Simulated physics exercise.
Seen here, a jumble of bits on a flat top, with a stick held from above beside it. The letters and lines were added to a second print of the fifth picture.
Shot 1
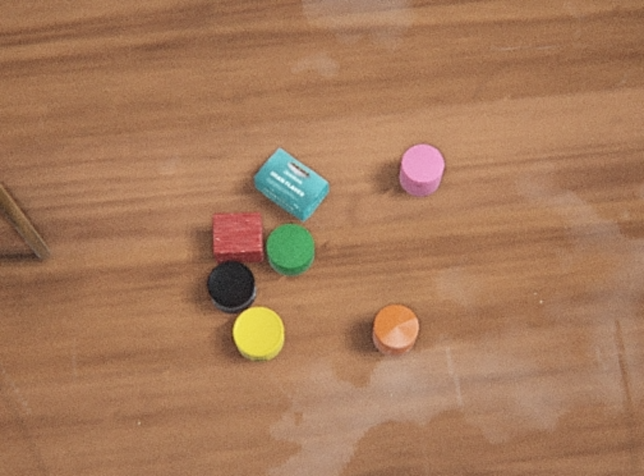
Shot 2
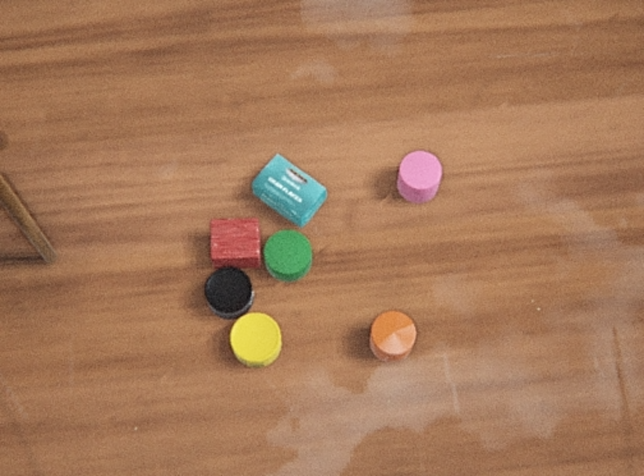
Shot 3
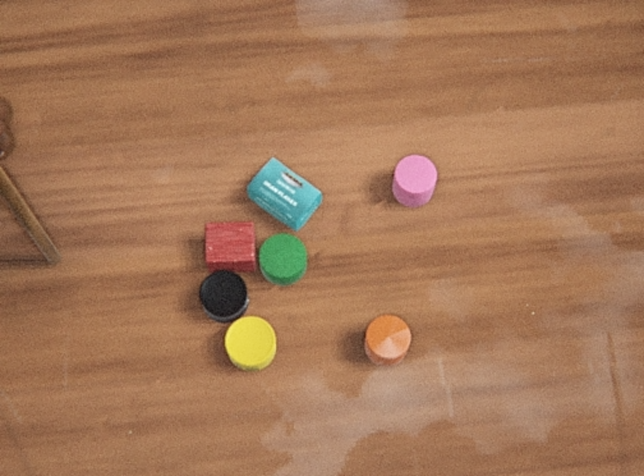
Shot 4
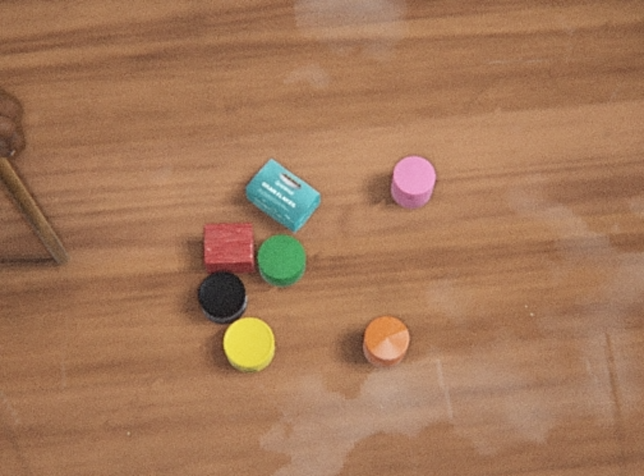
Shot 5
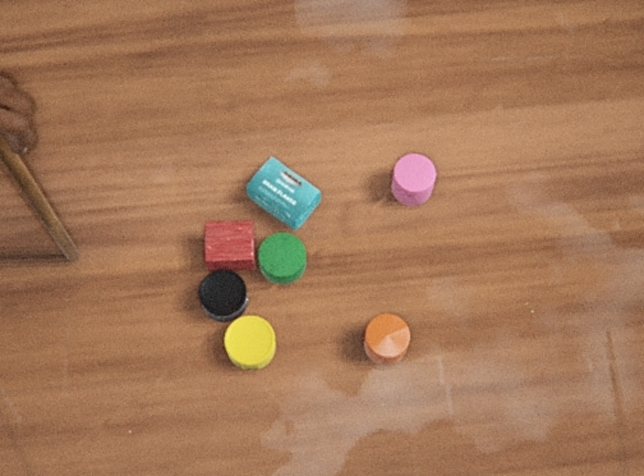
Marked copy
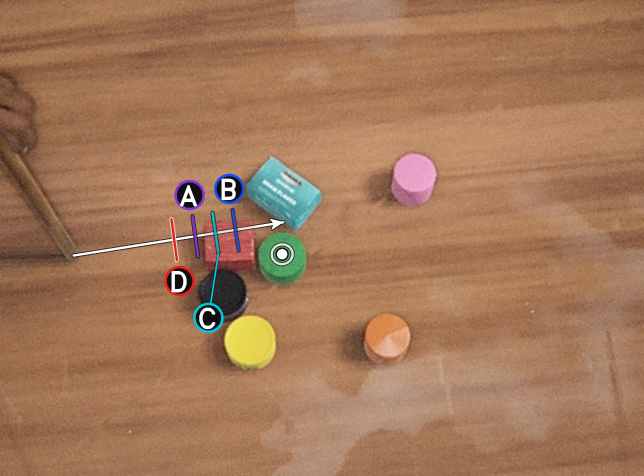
On a wooden tabletop, a hand at the left edge edging a stick slightly rightward beside a still cluster of small colourful objects.
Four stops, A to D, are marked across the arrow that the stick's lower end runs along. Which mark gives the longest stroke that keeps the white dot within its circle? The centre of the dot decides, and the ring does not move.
No farther than C.
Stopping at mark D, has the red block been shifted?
No.
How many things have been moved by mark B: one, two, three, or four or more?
Two.
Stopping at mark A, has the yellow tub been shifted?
By then, no.
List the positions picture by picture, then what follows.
The first picture shows black jar (233, 288); green pot (290, 250); orange tin (395, 331).
The second picture shows orange tin (393, 337); pink tin (419, 178).
The third picture shows turquoise packet (284, 195); yellow tub (251, 344).
The fourth picture shows red block (229, 249); black jar (223, 298).
The fifth picture shows green pot (282, 259); orange tin (387, 340); pink tin (414, 180).
On the marked copy, A at (196, 236); B at (236, 230); C at (216, 233); D at (174, 240); the arrow from (73, 256) to (283, 223); the white dot at (282, 254).
Taking C. A third of the way, foot of the stick (126, 248).
Two thirds of the way, foot of the stick (178, 239).
When it is over, foot of the stick (216, 234); red block (239, 249); the dot is still in its ring.
As for the rest, A keeps the dot in but is short; B shifts the dotted thing to (297, 268); D keeps the dot in but is short.
